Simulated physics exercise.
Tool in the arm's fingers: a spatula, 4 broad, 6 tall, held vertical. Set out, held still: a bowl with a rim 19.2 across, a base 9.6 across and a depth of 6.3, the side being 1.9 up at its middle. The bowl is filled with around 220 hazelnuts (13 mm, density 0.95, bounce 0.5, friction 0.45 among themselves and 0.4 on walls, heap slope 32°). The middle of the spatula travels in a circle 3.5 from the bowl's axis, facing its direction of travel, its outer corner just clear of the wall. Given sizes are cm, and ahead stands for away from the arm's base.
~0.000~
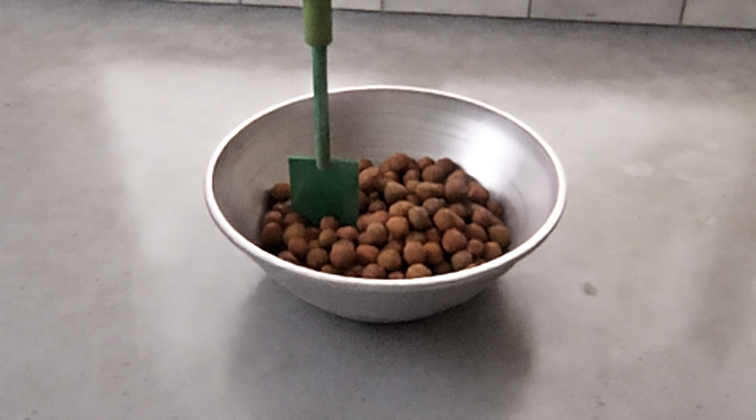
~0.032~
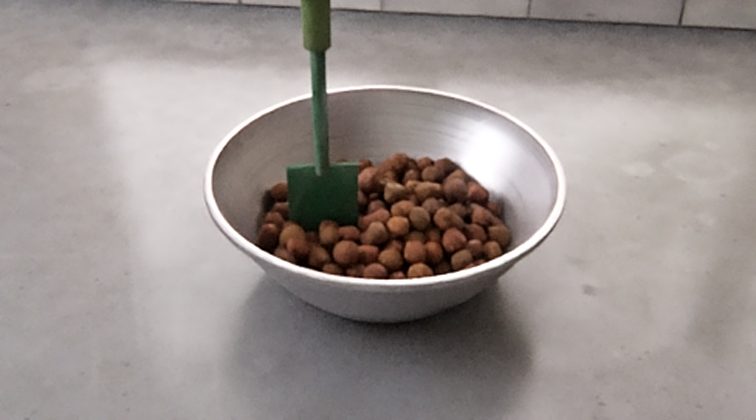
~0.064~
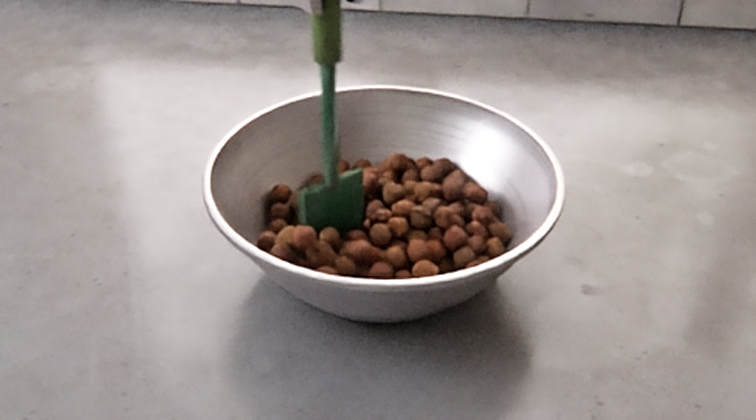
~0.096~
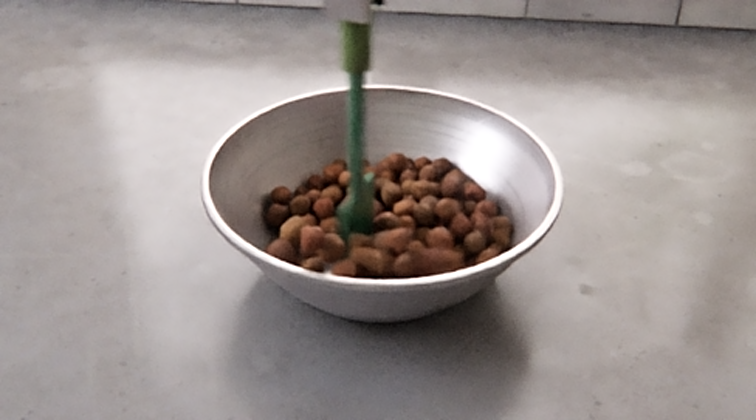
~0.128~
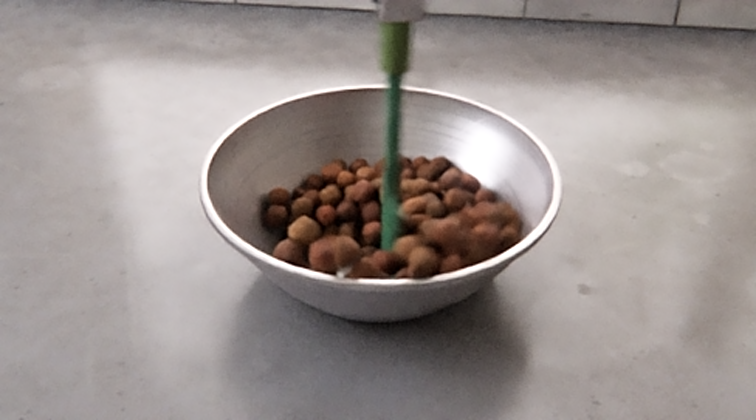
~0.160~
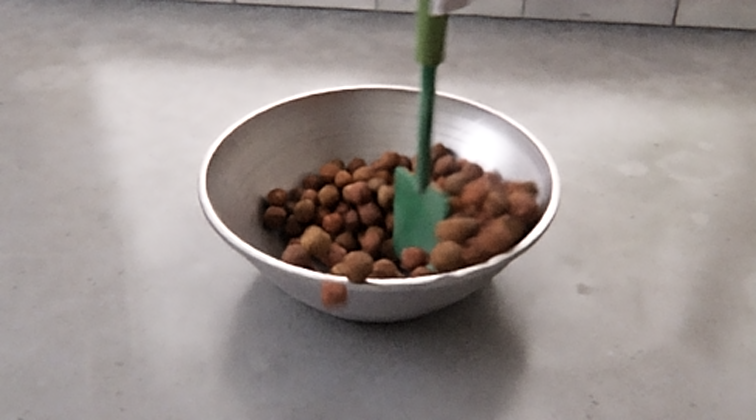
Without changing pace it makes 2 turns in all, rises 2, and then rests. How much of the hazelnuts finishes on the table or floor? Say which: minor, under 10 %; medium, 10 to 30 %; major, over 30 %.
That would be a medium share.
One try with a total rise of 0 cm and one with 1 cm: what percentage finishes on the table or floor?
Close to 20 percent and close to 20 percent.
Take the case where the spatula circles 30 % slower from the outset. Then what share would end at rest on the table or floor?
In that case some 5 per cent.
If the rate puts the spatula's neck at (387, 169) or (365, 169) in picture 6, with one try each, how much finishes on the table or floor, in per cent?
Around 0 and 0 per cent respectively.
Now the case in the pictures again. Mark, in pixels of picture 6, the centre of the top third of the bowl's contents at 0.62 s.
(352, 220).
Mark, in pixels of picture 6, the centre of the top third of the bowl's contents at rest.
Somewhere close to (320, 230).
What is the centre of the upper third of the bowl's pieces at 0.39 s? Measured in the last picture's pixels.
Near (289, 166).
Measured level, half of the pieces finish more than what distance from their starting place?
8 cm.
After 0.39 s, 2° round, highest piece 8 above the table; 192 in the bowl, 21 on the table or floor, 8 in flight or on the tool.
After 0.62 s, 228° round, highest piece 6 above the table; 188 in the bowl, 33 on the table or floor.
After 0.94 s, 0° round, highest piece 5 above the table; 187 in the bowl, 34 on the table or floor.
After 1.64 s, 0° round, highest piece 5 above the table; 187 in the bowl, 34 on the table or floor.
At rest, 187 in the bowl, 34 on the table or floor. That is 15 % on the table or floor.
